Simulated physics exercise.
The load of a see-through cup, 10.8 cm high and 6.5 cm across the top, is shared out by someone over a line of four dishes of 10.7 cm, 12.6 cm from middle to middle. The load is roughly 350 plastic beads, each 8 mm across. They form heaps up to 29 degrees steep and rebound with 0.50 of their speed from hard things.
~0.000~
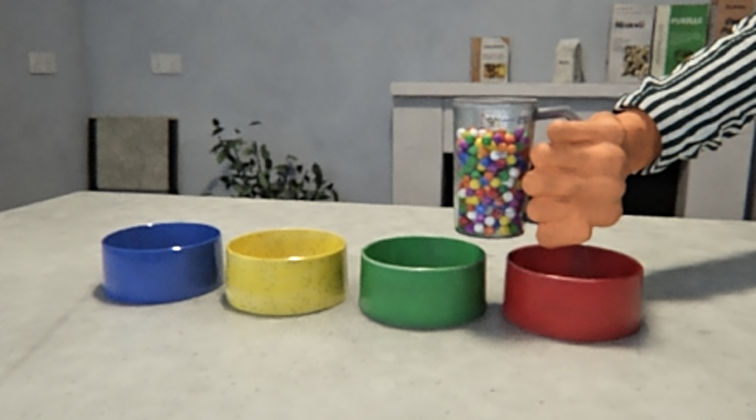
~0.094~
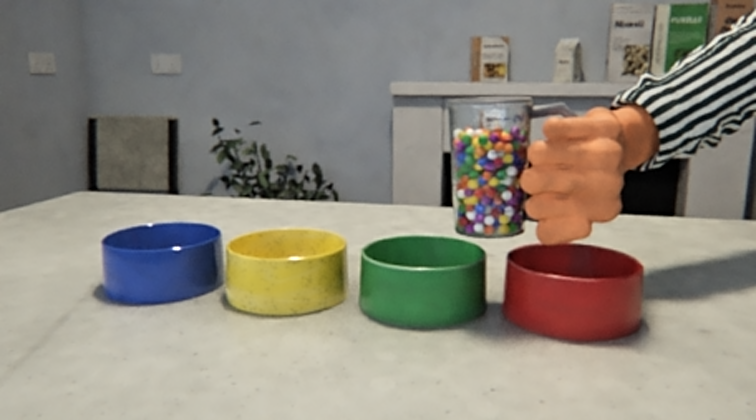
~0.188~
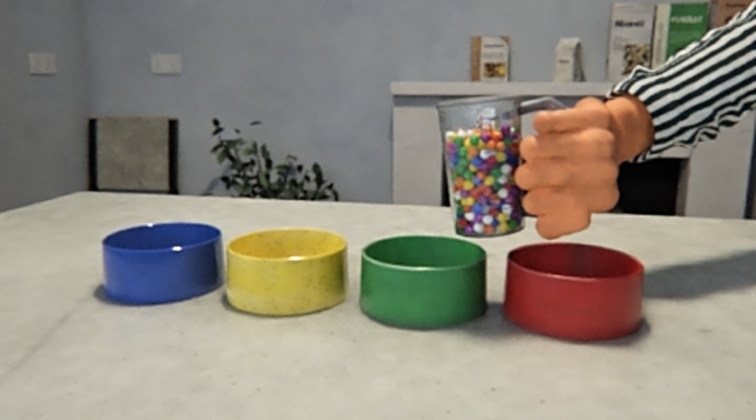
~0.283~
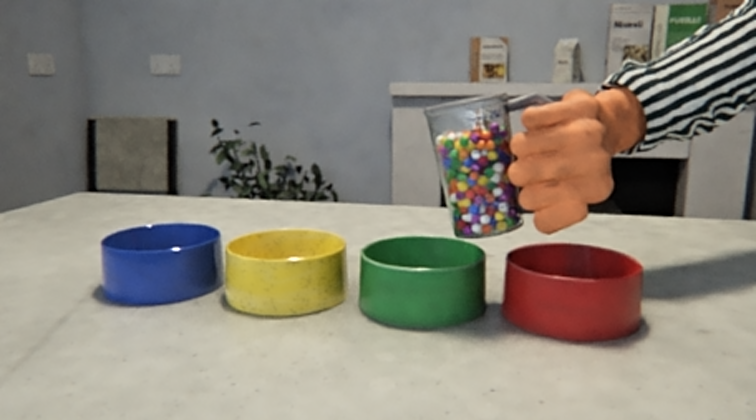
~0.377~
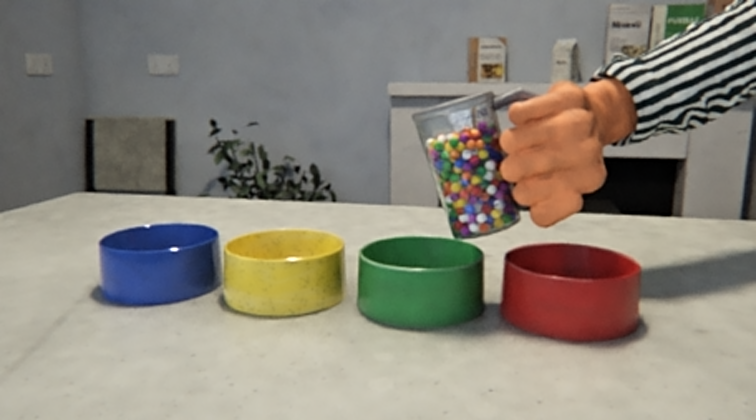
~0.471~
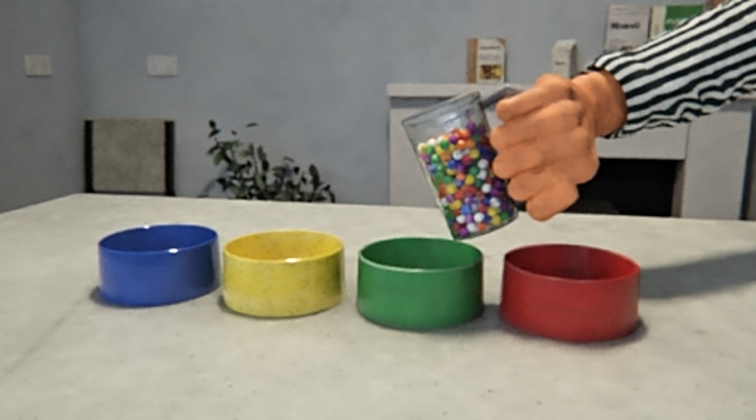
A clear cup full of multicoloured beads, gripped by a hand in a black-and-white striped sleeve, starts upright above the gap between a green dish and a red one. The hand steadily tilts it leftward while shifting slightly left, and the blue, yellow, green and red dishes stay empty below.
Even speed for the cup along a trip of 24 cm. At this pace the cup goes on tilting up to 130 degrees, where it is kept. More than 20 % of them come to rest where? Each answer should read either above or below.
Red - below, blue - below, green - below, yellow - above, counter - below.
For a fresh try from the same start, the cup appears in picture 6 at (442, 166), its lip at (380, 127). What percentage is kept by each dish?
In the end red holds 0, blue holds 0, green holds 0, yellow holds 70.
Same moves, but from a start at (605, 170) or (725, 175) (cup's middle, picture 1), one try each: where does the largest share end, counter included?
The winner: Green; counter.
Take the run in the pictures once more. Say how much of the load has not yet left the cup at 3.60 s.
I'd estimate some 0 per cent of the load.
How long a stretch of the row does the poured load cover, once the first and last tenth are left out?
Length: Approx. 6 cm.
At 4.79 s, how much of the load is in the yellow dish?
Roughly 100 %.
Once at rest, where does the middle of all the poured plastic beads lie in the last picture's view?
In the last view, approximately (278, 273).
After 2.35 s, tilt 124 degrees; cup holds 25 %, yellow 75 %.
After 3.60 s, tilt 130 degrees; cup holds 0 %, yellow 100 %.
After 4.79 s, tilt 130 degrees; cup holds 0 %, yellow 100 %.
By 5.1 s all is still; red 0 %, blue 0 %, green 0 %, yellow 100 %, counter 0 %.
